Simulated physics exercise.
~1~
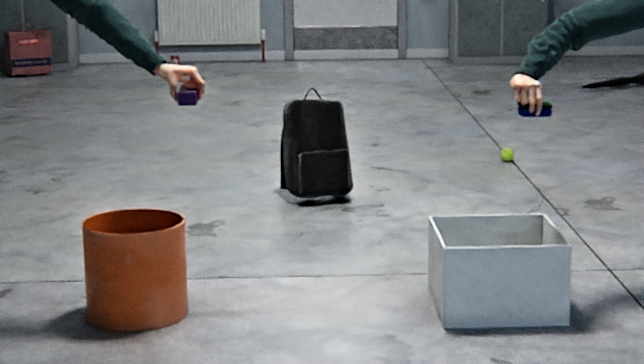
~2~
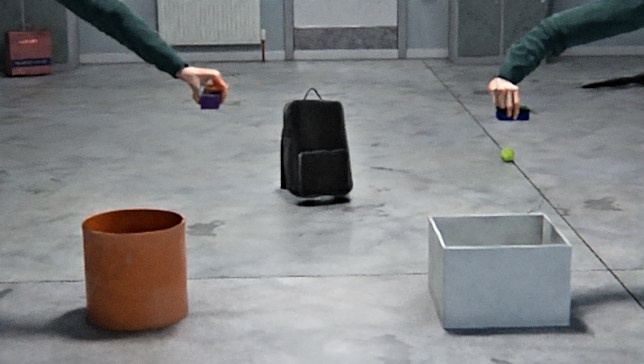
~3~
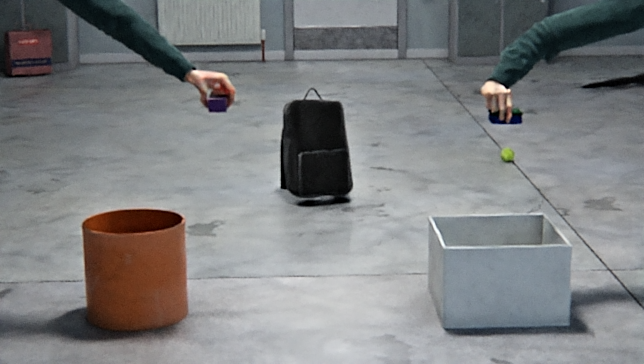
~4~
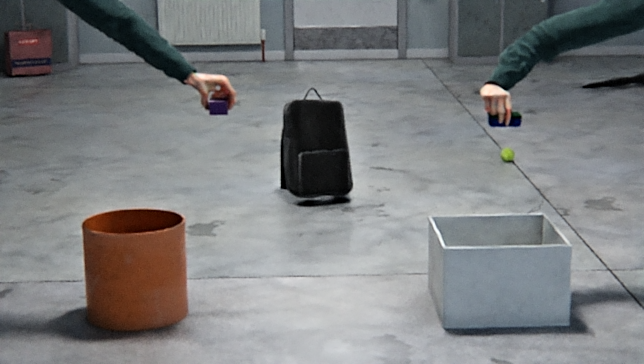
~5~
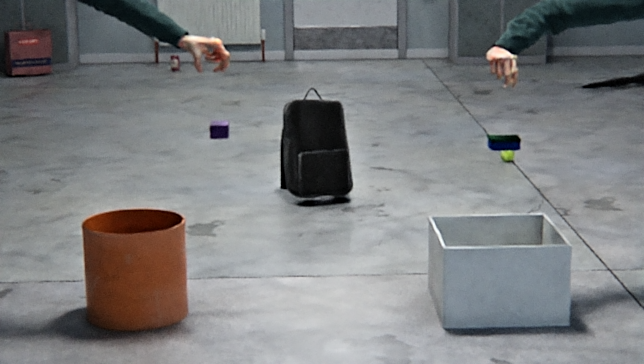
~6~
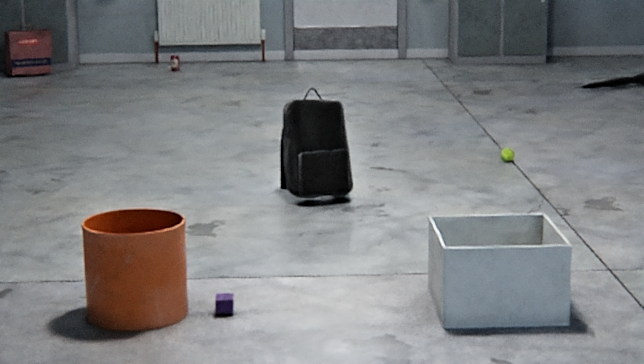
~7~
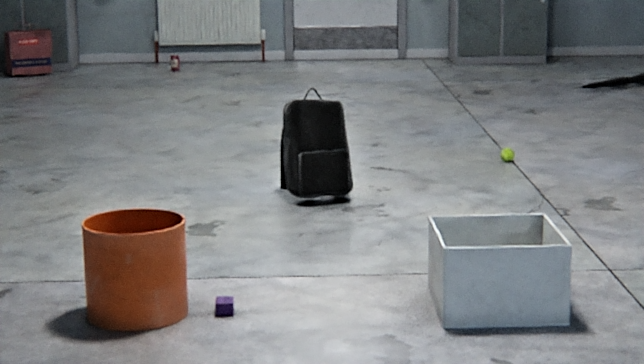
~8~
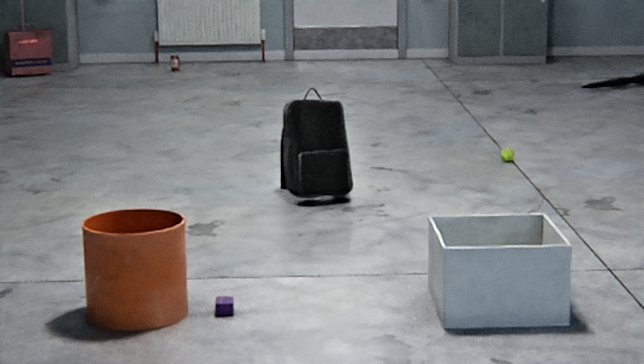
A small purple block and a blue sponge hang from two hands in dark green sleeves, reaching in from either side of a grey concrete room seen from the front by a still camera. An orange-brown round bucket stands at left and a pale grey square basket at right, with a black backpack and a yellow-green ball behind. The hands shift inward, the block moving right and the sponge left, then pause. Both let go and draw away as the objects drop. The block lands on the floor right of the bucket, while the sponge disappears into the basket.
